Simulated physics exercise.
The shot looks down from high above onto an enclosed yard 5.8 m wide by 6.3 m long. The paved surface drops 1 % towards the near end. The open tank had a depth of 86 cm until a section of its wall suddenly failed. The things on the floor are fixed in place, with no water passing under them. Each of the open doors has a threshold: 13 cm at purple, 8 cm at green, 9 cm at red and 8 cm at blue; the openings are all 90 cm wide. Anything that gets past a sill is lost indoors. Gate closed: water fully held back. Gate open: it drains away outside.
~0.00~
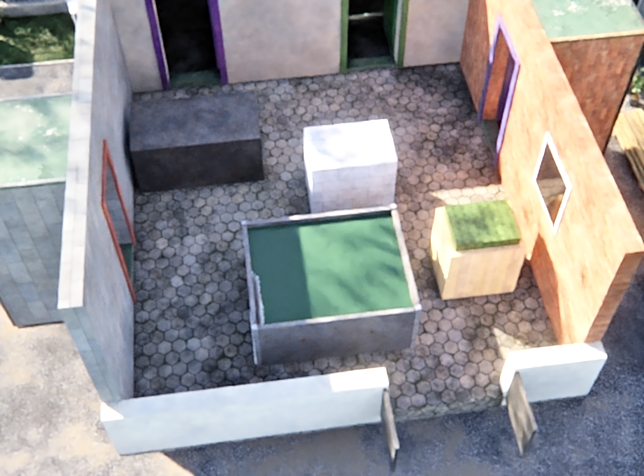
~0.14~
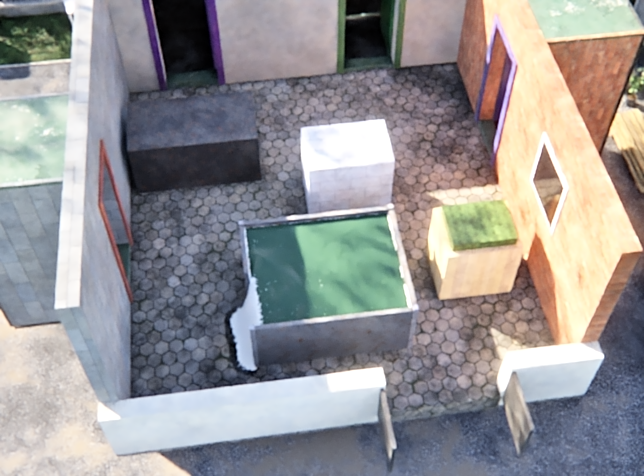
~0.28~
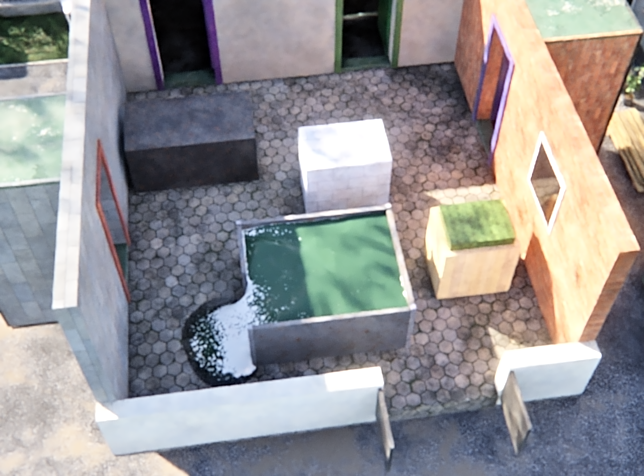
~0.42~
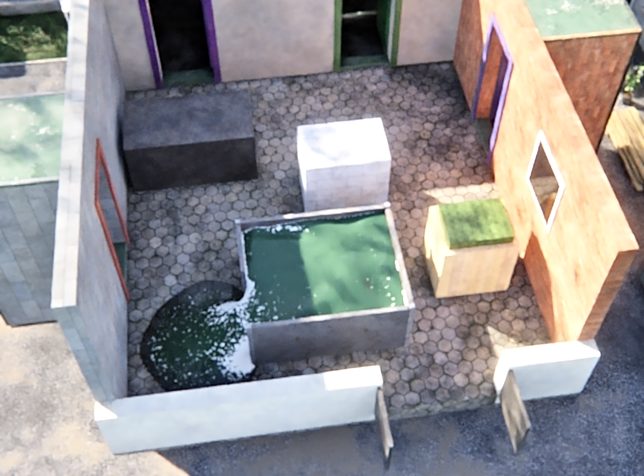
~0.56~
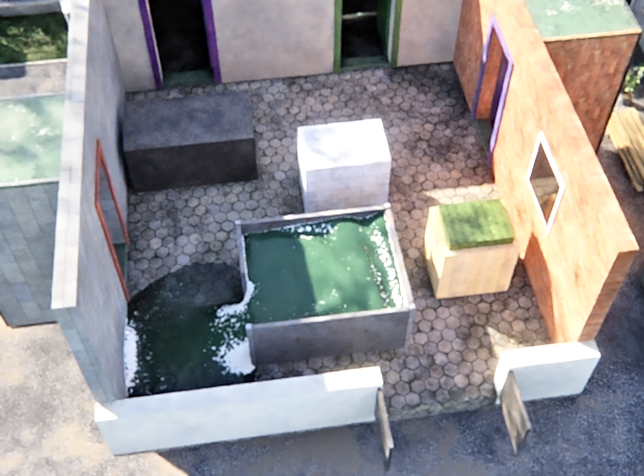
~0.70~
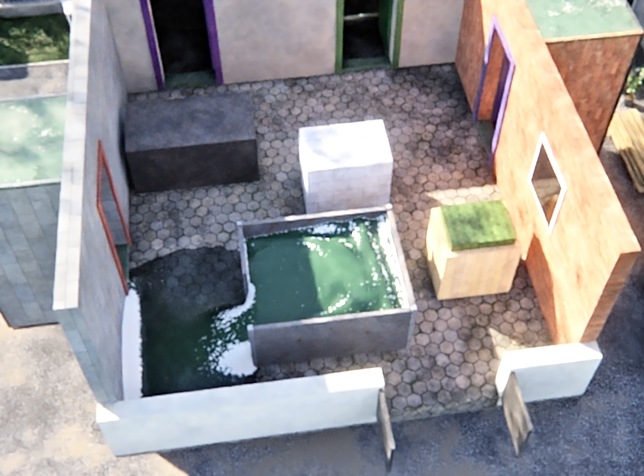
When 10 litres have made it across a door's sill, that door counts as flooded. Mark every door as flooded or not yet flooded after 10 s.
After that time, purple door: Not yet flooded; green door: Not yet flooded; red door: Flooded; blue door: Not yet flooded.
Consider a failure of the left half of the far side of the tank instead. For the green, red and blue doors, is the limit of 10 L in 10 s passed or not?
Result: Green limit passed, red limit passed, blue limit not passed.
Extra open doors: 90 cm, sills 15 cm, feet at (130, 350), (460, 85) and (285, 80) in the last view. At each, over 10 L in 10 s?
Result in order - more than that, not enough, not enough.
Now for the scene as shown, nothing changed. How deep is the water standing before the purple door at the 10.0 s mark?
About 3.5 cm.
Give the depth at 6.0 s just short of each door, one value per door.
In cm: Purple 4, green 6, red 11, blue 4.
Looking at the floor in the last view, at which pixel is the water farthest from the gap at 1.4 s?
I'd put it near pixel (130, 186) of the last picture.
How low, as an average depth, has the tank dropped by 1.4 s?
Around 57 cm on average.
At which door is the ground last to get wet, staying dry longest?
The blue door is last.
After 1.4 s water covers 15 % of the floor and is deepest (62 cm) near (130, 428); purple door not reached, green door not reached, red door 18 cm at the sill, 10 L in, blue door not reached.
After 2.2 s water covers 25 % of the floor and is deepest (46 cm) near (130, 428); purple door not reached, green door not reached, red door 19 cm at the sill, 37 L in, blue door not reached.
After 3.5 s water covers 45 % of the floor and is deepest (32 cm) near (130, 415); purple door 5 cm at the sill, 0 L in, green door not reached, red door 16 cm at the sill, 72 L in, blue door not reached.
After 6.0 s water covers 80 % of the floor and is deepest (22 cm) near (130, 240); purple door 4 cm at the sill, 0 L in, green door 6 cm at the sill, 0 L in, red door 11 cm at the sill, 101 L in, blue door 4 cm at the sill, 0 L in.
After 10.0 s water covers 95 % of the floor and is deepest (14 cm) near (130, 428); purple door 3 cm at the sill, 0 L in, green door 10 cm at the sill, 1 L in, red door 11 cm at the sill, 133 L in, blue door 6 cm at the sill, 0 L in.
